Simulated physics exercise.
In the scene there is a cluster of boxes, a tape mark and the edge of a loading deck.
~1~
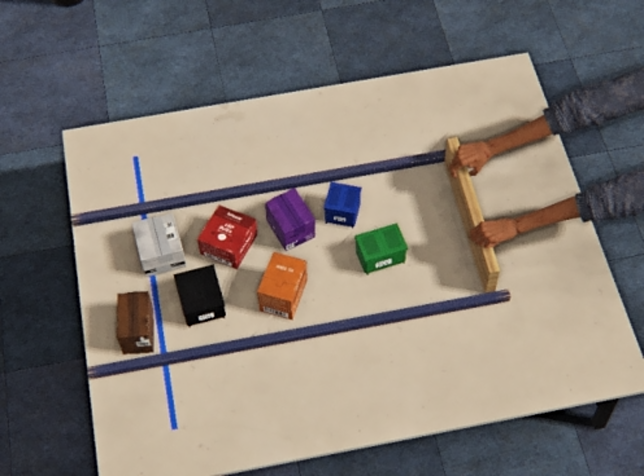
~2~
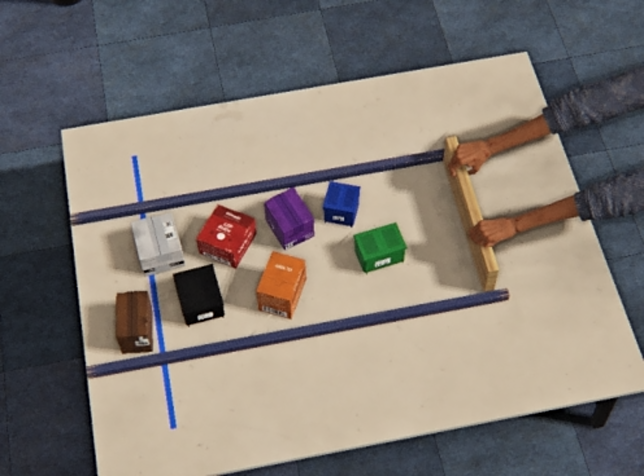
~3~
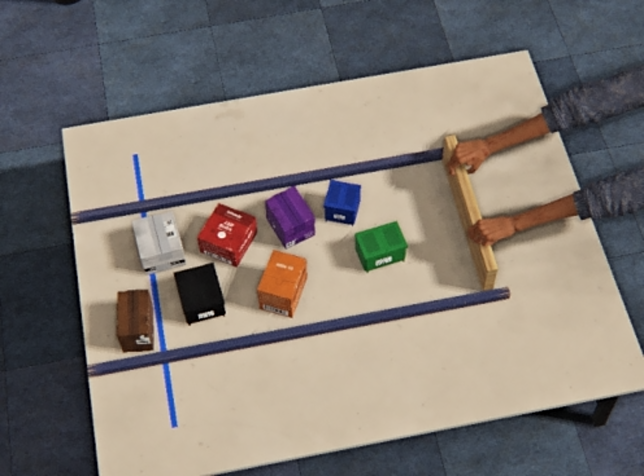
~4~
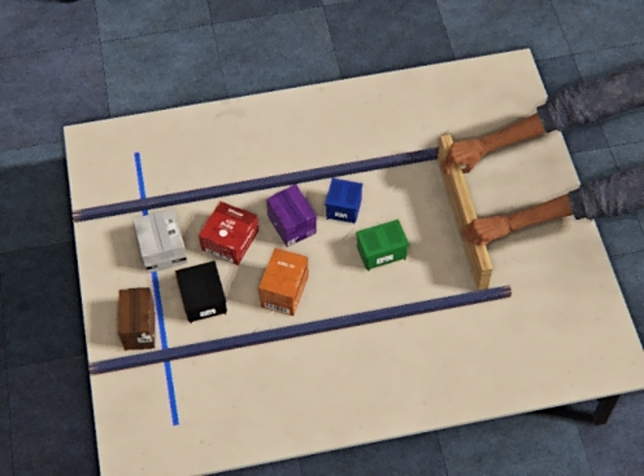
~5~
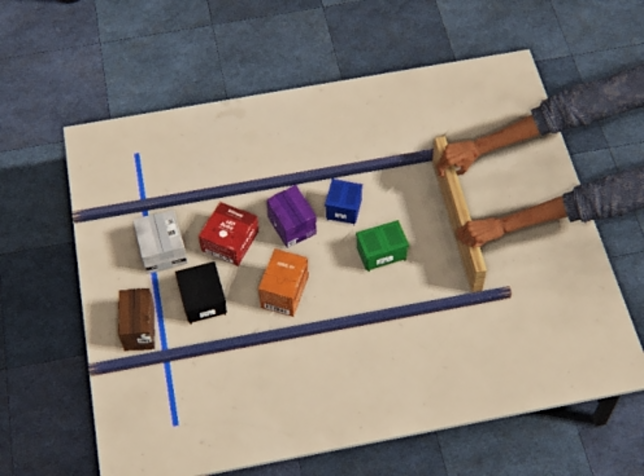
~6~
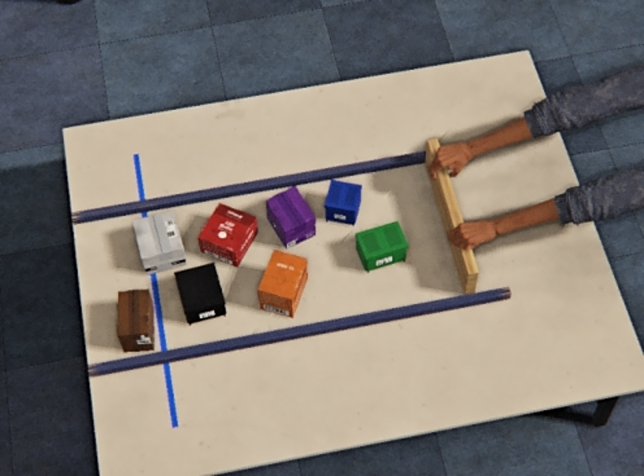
Two hands held a wooden plank at the right end of a table and slid it slightly left between two rails, while the eight colourful boxes scattered near the blue tape line stayed still.
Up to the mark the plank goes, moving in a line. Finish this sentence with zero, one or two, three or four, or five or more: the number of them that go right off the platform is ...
The number of them that go right off the platform is three or four.
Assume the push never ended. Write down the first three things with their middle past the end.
Earliest to latest, that's the white parcel, the brown parcel and the red box.
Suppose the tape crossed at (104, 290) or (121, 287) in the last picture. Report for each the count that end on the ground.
The first try gives 6, the second gives 5.
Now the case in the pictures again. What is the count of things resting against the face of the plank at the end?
Result: 3 in all.
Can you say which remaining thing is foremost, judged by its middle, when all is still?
Foremost is the black tote.
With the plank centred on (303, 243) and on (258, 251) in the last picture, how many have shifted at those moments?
The count is 6 at the first point and 7 at the second.
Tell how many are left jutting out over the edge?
Count: 1.
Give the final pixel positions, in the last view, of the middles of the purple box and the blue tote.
First (98, 252), then (132, 245).
Early on, none off yet; brown parcel at rest near (136, 321); white parcel at rest near (160, 243); black tote at rest near (201, 294).
A while later, none off yet; brown parcel at rest near (136, 321); white parcel travelled about its own width near (118, 259); black tote travelled a little near (179, 303).
Finally, the number that fall off is three or four; lost, red box, white parcel and brown parcel.
